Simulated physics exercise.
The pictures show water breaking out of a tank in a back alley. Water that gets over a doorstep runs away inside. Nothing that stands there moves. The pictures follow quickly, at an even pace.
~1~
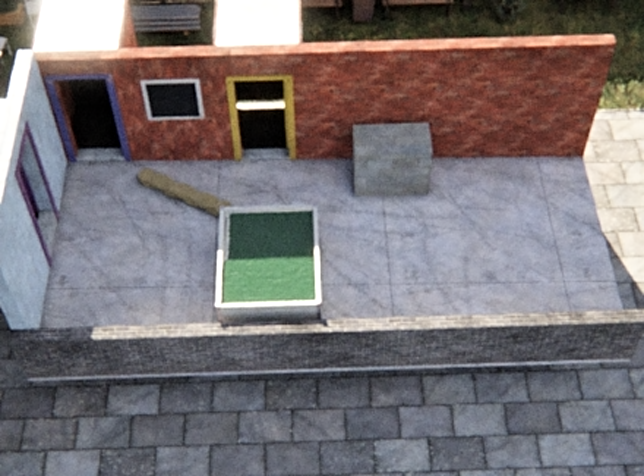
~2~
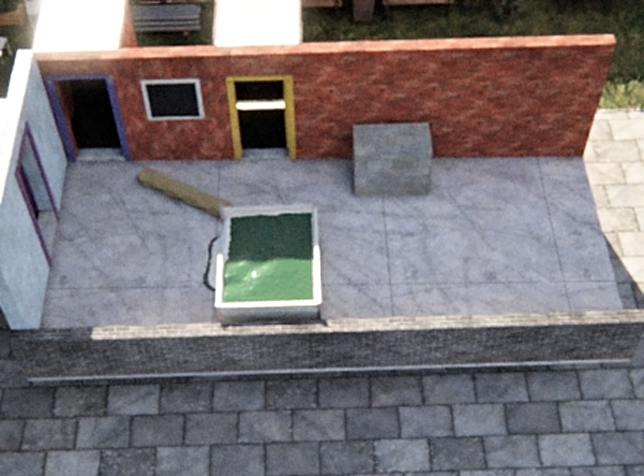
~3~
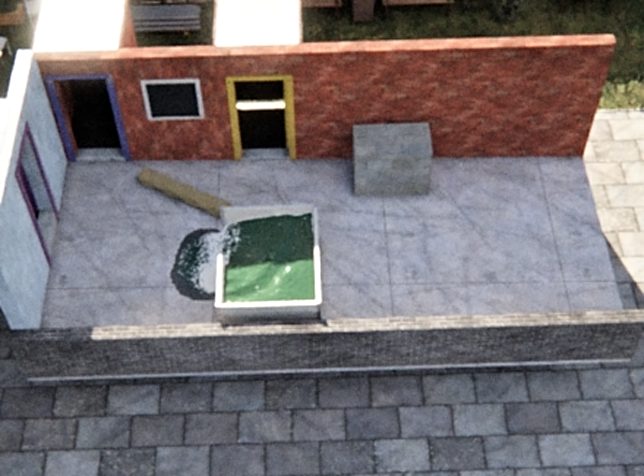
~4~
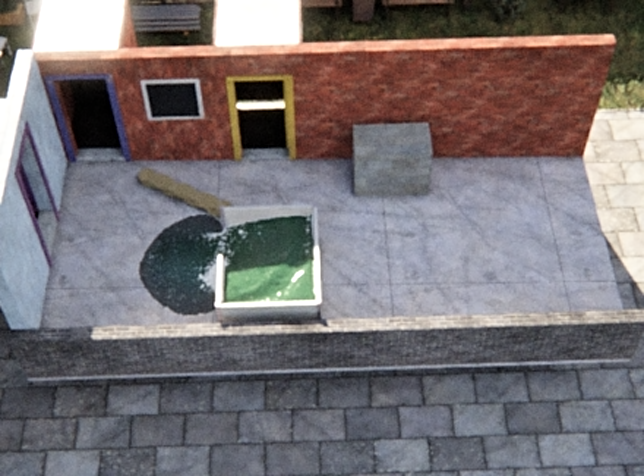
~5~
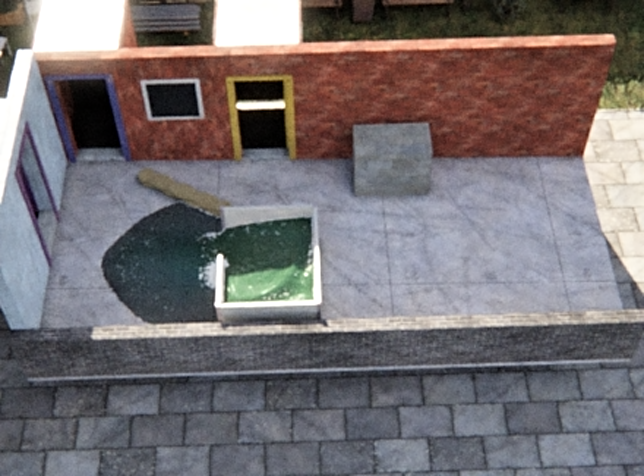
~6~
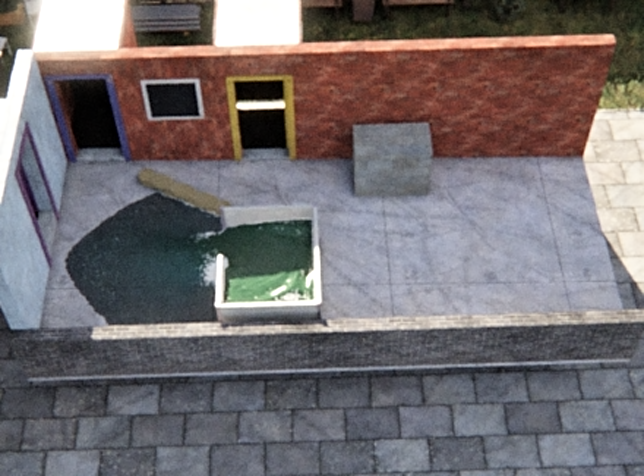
Green water breaks out through the left side of a square tank in a walled, paved yard, spreading leftward in a widening dark pool past a wooden beam while the level inside the tank drops.
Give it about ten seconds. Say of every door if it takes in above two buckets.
In the end: The purple door holds within the limit; the yellow door holds within the limit; the blue door floods.
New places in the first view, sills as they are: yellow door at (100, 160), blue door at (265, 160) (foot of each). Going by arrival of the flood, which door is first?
The purple-painted one.
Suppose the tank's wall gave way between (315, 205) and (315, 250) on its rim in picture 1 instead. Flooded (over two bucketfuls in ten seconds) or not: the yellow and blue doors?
The yellow one lets less in; the blue one takes less.
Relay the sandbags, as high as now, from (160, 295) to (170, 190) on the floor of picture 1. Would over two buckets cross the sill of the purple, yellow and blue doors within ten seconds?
Purple door holds, yellow door lets more in, blue door lets more in.
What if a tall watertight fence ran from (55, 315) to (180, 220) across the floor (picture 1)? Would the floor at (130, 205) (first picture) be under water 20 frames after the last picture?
Answer: Flooded.
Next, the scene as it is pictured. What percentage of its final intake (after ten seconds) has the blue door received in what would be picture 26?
Some 60 per cent.
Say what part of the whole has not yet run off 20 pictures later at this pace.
I make it 94 per cent.
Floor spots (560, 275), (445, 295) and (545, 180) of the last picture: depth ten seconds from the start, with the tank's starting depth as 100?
Roughly 4, 2 and 2 per cent, in turn.
A moment on, water covers 25 % of the floor; the purple door wet at the sill, nothing in, the yellow door not reached, the blue door wet at the sill, nothing in.
Next, water covers 30 % of the floor; the purple door wet at the sill, nothing in, the yellow door not reached, the blue door over two buckets in.
Then, water covers 35 % of the floor; the purple door wet at the sill, nothing in, the yellow door not reached, the blue door far over two buckets in.
Later, water covers 55 % of the floor; the purple door wet at the sill, nothing in, the yellow door wet at the sill, nothing in, the blue door far over two buckets in.
In the end, water covers 85 % of the floor; the purple door wet at the sill, nothing in, the yellow door wet at the sill, nothing in, the blue door far over two buckets in.
